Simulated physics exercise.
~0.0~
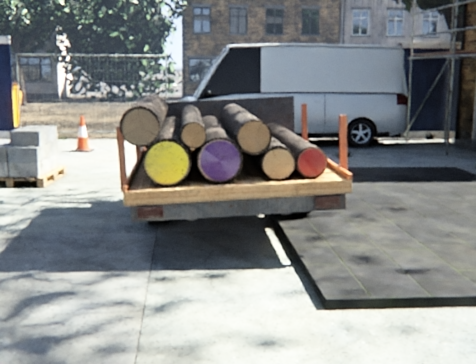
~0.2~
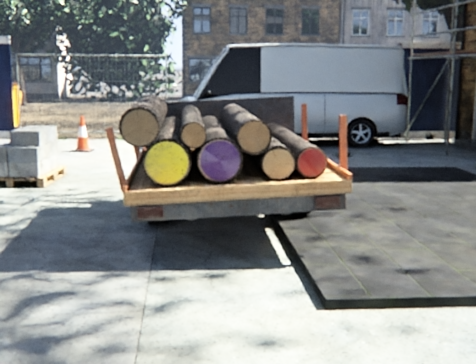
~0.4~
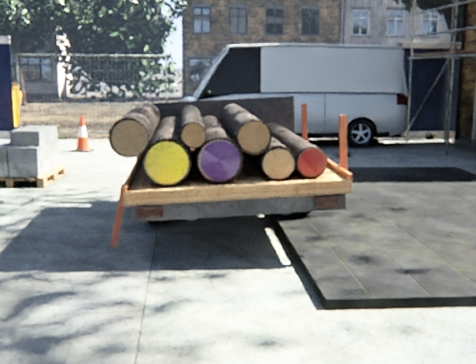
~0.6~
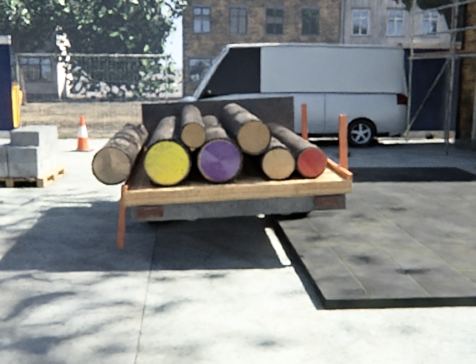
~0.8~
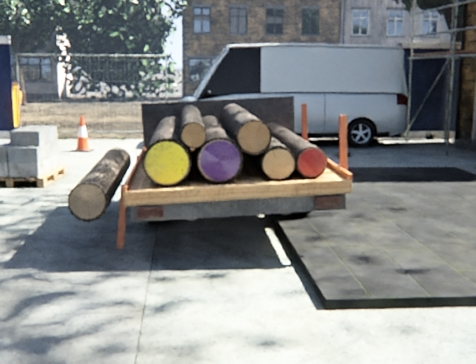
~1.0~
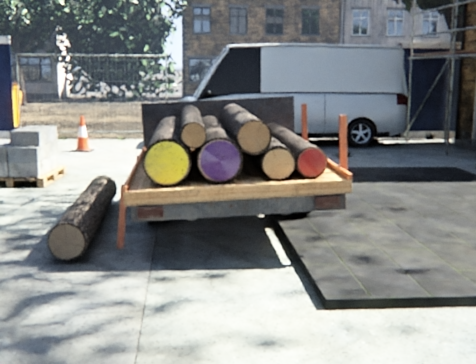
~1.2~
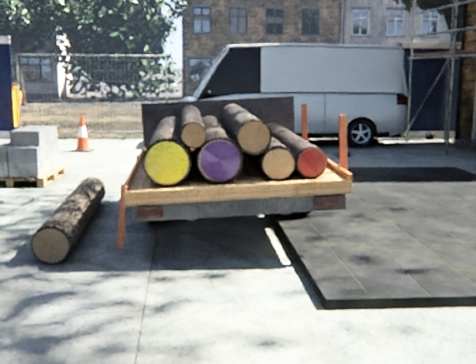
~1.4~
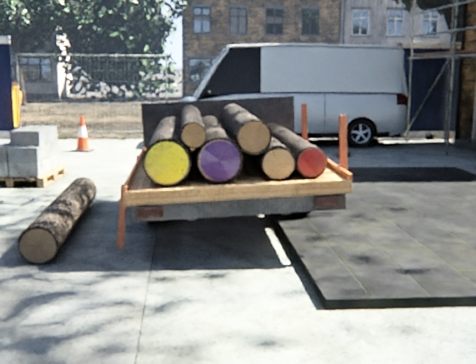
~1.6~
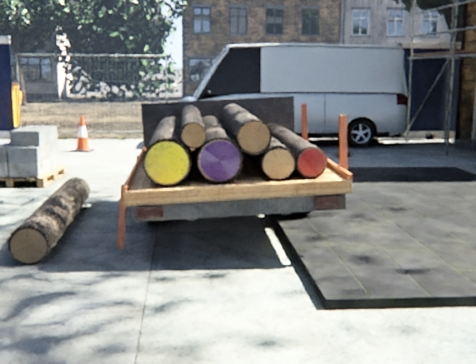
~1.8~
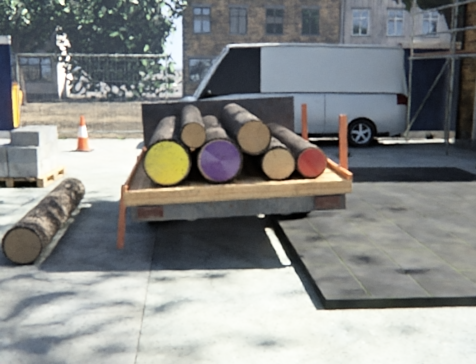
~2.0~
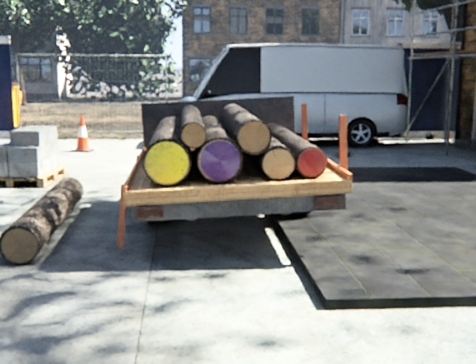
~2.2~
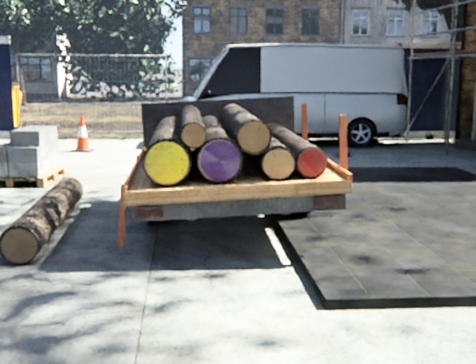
A log tumbled off the left side of a parked trailer after the post there swung down, then rolled a short way across the concrete and settled, while the yellow, purple and red-ended logs and the others stayed stacked on the deck.
